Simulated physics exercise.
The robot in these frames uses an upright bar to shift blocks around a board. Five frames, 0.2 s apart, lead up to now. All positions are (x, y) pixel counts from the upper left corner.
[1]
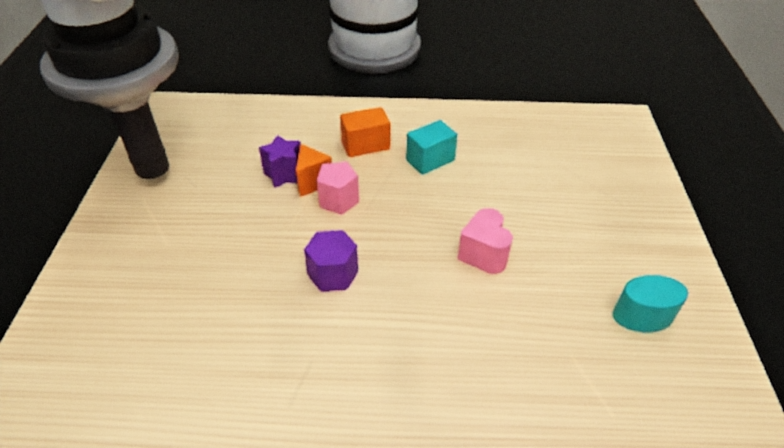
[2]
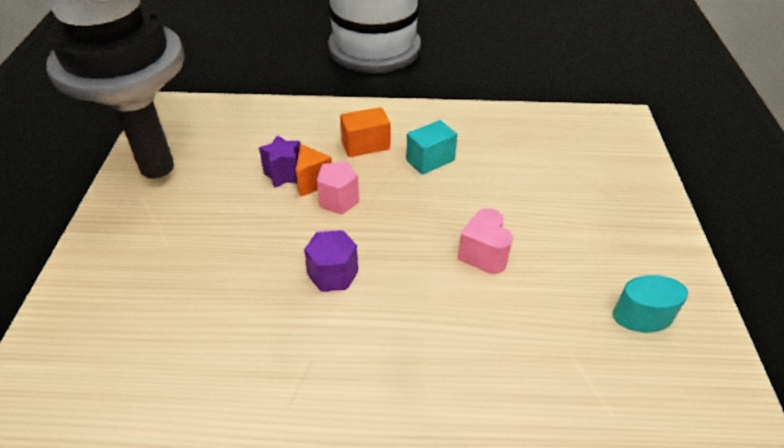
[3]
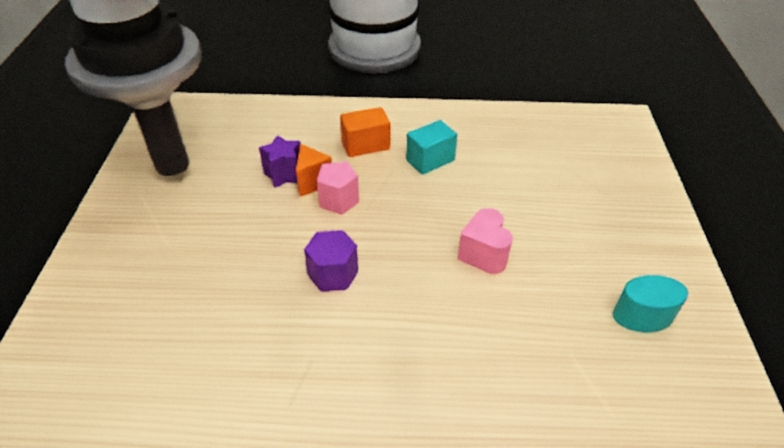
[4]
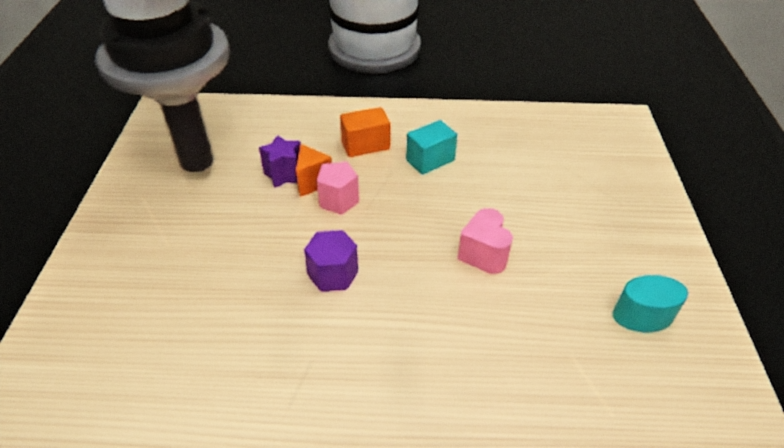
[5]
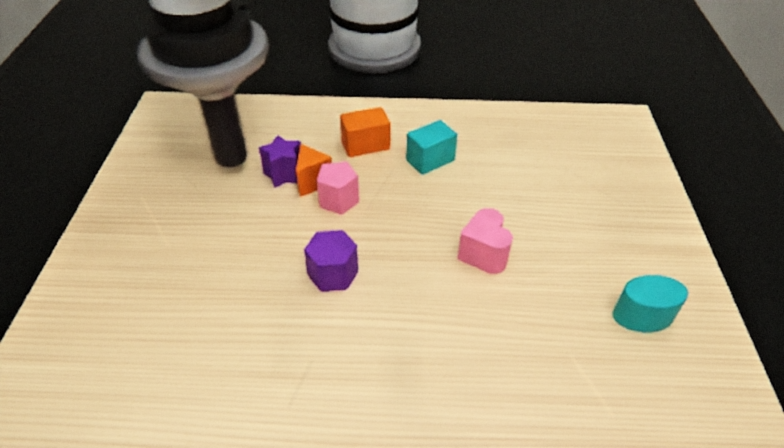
The video shows a robot's dark upright bar above a light wooden board of purple, orange, pink and teal blocks, moving rightward from the upper left until it is near the purple star, while the blocks stay still.
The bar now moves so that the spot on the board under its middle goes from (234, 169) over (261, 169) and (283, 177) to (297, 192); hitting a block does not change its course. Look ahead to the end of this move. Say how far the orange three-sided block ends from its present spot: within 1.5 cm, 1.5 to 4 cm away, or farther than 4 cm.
The move is long, over 4 cm.
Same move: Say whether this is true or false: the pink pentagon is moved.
This is true.
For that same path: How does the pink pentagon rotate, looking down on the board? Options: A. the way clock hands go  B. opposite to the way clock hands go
The correct letter is A.
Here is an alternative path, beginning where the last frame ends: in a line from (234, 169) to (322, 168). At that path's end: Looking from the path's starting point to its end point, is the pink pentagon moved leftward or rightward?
It slides rightward.
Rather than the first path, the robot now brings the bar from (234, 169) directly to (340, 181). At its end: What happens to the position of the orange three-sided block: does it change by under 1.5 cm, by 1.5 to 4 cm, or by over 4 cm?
The distance will be above 4 cm.
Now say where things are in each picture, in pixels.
In the first picture, lower end of the bar (153, 169), tops of blocks, purple star block (280, 147), orange three-sided block (310, 156), pink pentagon (337, 173), orange rectangle (365, 118).
In the second picture, bar (158, 168), blocks as before.
In the third picture, bar (173, 166), blocks as before.
In the fourth picture, bar (198, 163), blocks as before.
In the fifth picture, bar (232, 158), purple star block (280, 147), orange three-sided block (310, 156), pink pentagon (337, 173), orange rectangle (365, 118).
On the path given first. Halfway along, bar (272, 161); purple star block (297, 154), turned 15° anticlockwise; orange three-sided block (329, 157); pink pentagon (345, 176), turned 20° clockwise.
At the end, bar (296, 181); purple star block (326, 166), turned 35° anticlockwise; orange three-sided block (357, 158), turned 20° anticlockwise; pink pentagon (367, 183), turned 60° clockwise; orange rectangle not moved.
